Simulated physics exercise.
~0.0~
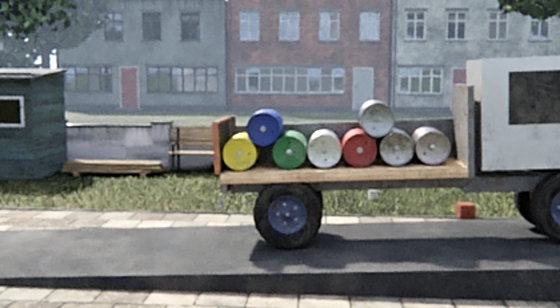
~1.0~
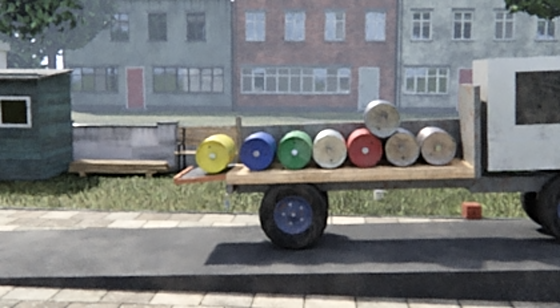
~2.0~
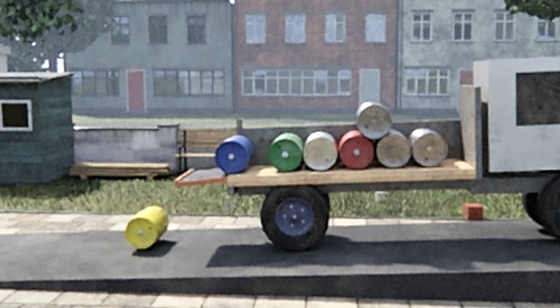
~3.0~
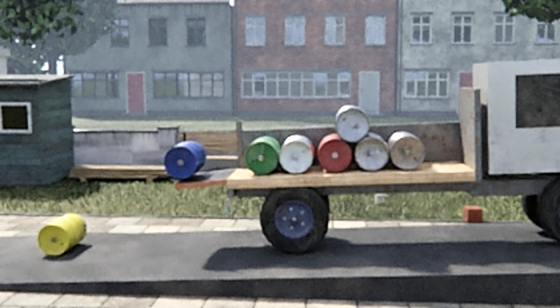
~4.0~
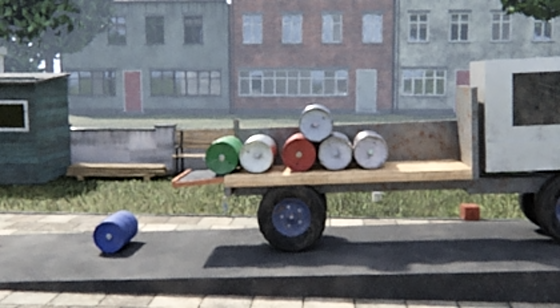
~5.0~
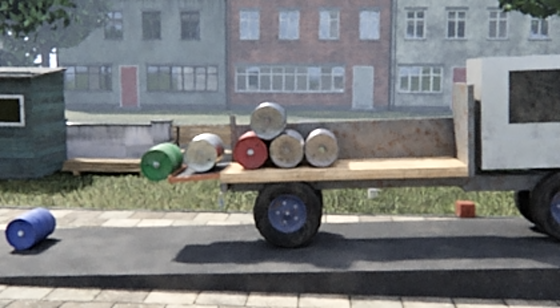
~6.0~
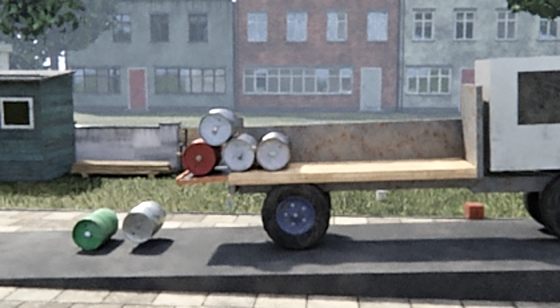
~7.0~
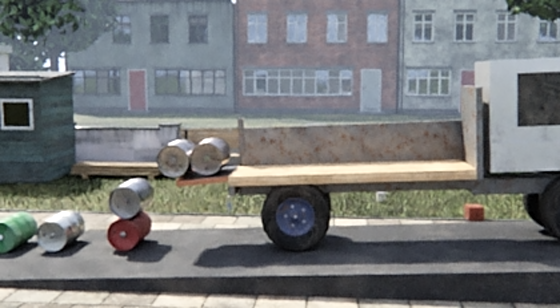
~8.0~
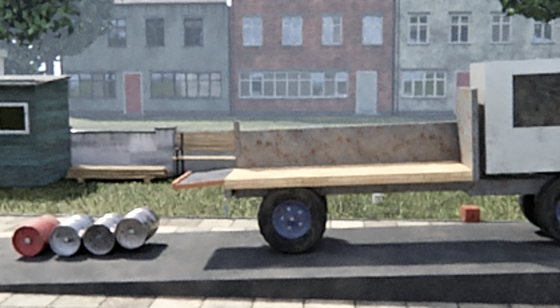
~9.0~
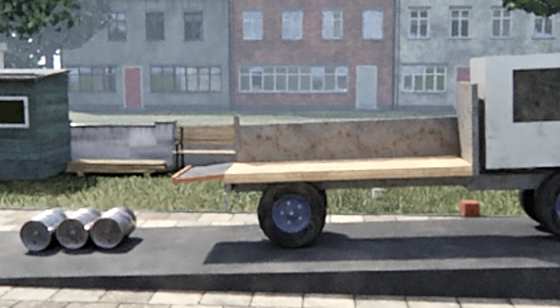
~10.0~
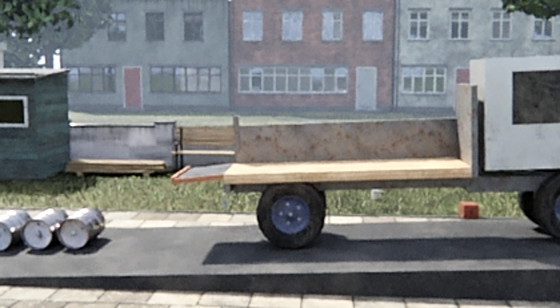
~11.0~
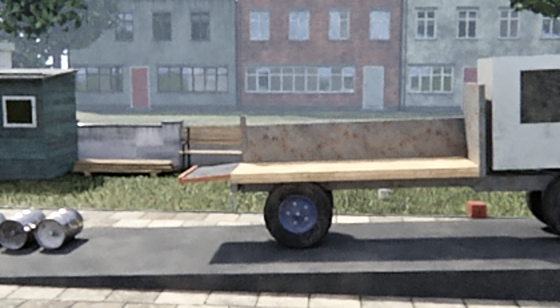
The footage shows a flatbed vehicle on a slope, its tailgate dropping open so that yellow, blue, green, red and pale barrels roll left and tumble off the back onto the road. They continue rolling left out of view, leaving the bed empty and two pale barrels at the edge.
